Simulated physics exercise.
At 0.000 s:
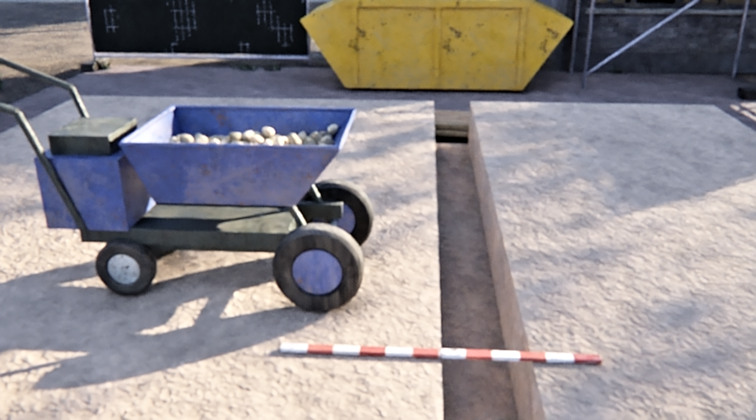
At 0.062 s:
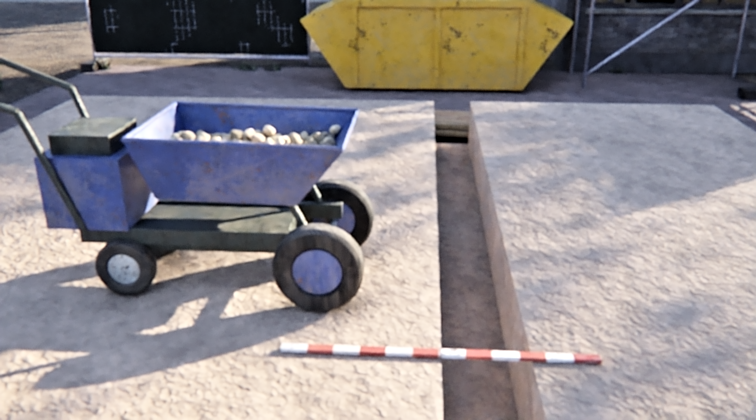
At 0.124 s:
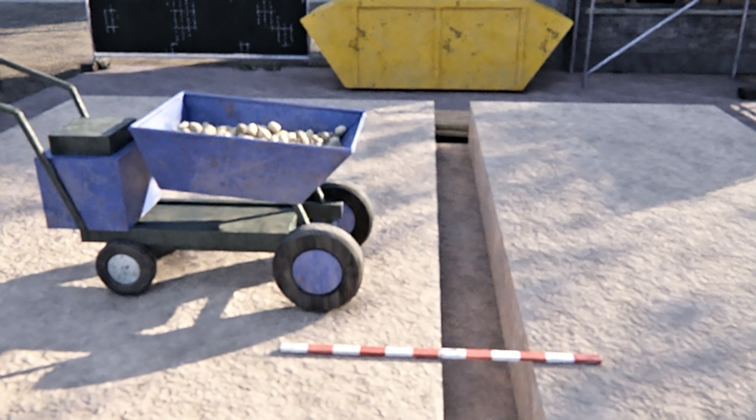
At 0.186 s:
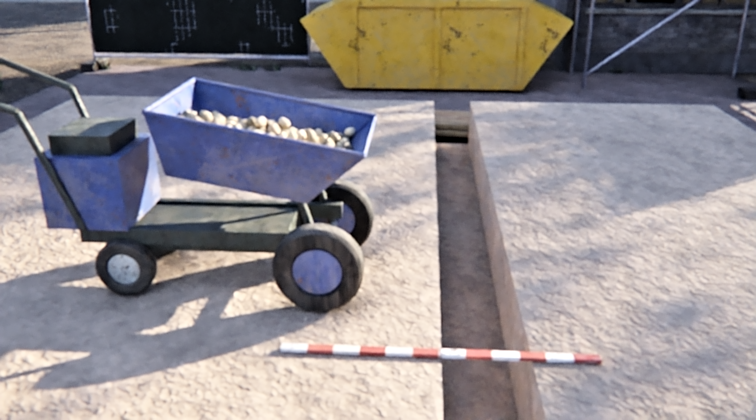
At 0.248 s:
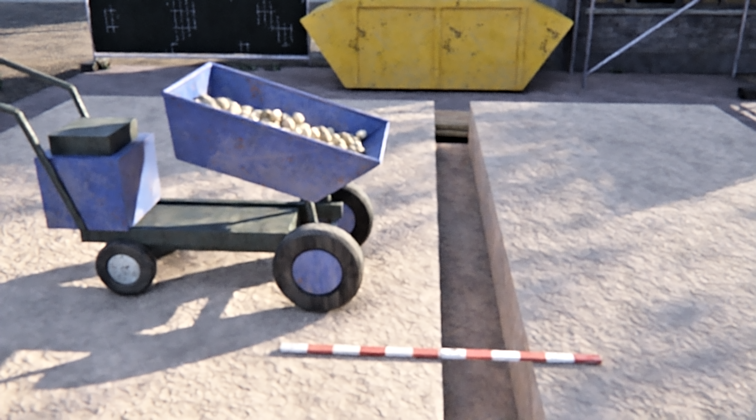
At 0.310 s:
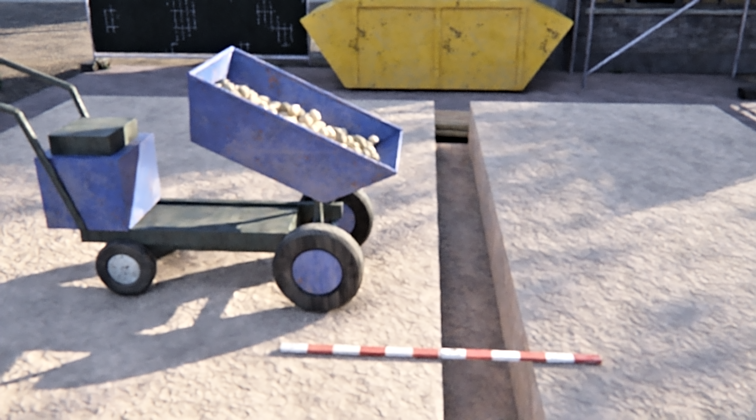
Construction yard with a yellow skip behind, a blue barrow's tray of pale cobbles steadily tilting down rightward beside a trench.
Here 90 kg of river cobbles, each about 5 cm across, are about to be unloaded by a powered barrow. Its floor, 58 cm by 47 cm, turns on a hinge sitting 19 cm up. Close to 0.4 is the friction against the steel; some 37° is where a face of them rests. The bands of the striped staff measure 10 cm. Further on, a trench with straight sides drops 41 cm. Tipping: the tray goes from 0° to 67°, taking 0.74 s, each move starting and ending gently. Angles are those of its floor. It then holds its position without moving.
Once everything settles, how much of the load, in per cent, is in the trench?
Once it settles, about 67 per cent of the load is there.
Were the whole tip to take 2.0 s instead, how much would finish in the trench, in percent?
Probably about 95 in a hundred.
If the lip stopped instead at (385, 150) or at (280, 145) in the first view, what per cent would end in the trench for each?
From the first place around 30 per cent, from the other around 80.
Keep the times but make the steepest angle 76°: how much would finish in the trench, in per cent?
It comes out at about 60 percent.
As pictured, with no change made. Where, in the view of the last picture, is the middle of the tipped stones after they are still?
Roughly at pixel (494, 346).
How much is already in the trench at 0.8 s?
I'd put it near 20 per cent.
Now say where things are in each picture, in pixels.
Lip at (340, 149), floor tilted 0°, highest stones at (263, 138), in the first frame.
The tray is at 1°, its lip at (343, 149); the top of the load is at (250, 137); the stones move at 0.3 m/s on average, in the second frame.
The tray is at 5°, its lip at (352, 152); the top of the load is at (237, 132); the stones move at 0.7 m/s on average, in the third frame.
Lip at (365, 156), floor tilted 11°, highest stones at (220, 122); the stones move at 1.0 m/s on average, in the fourth frame.
Lip at (380, 163), floor tilted 18°, highest stones at (217, 109); the stones move at 1.1 m/s on average, in the fifth frame.
The tray is at 25°, its lip at (396, 174); the top of the load is at (233, 94); the stones move at 1.3 m/s on average, in the sixth frame.
After 0.6 s the floor is at 56°; 100 % in the tray; the foremost stones are at (417, 192).
After 0.8 s the floor is at 67°; 82 % in the tray, 18 % in the trench; the foremost stones are at (501, 240).
After 1.2 s the floor is at 67°; 28 % in the tray, 41 % in the trench, 31 % past the trench; the foremost stones are at (640, 278).
After 3.1 s the floor is at 67°; 0 % in the tray, 67 % in the trench, 33 % past the trench; the foremost stones are past the picture's edge.
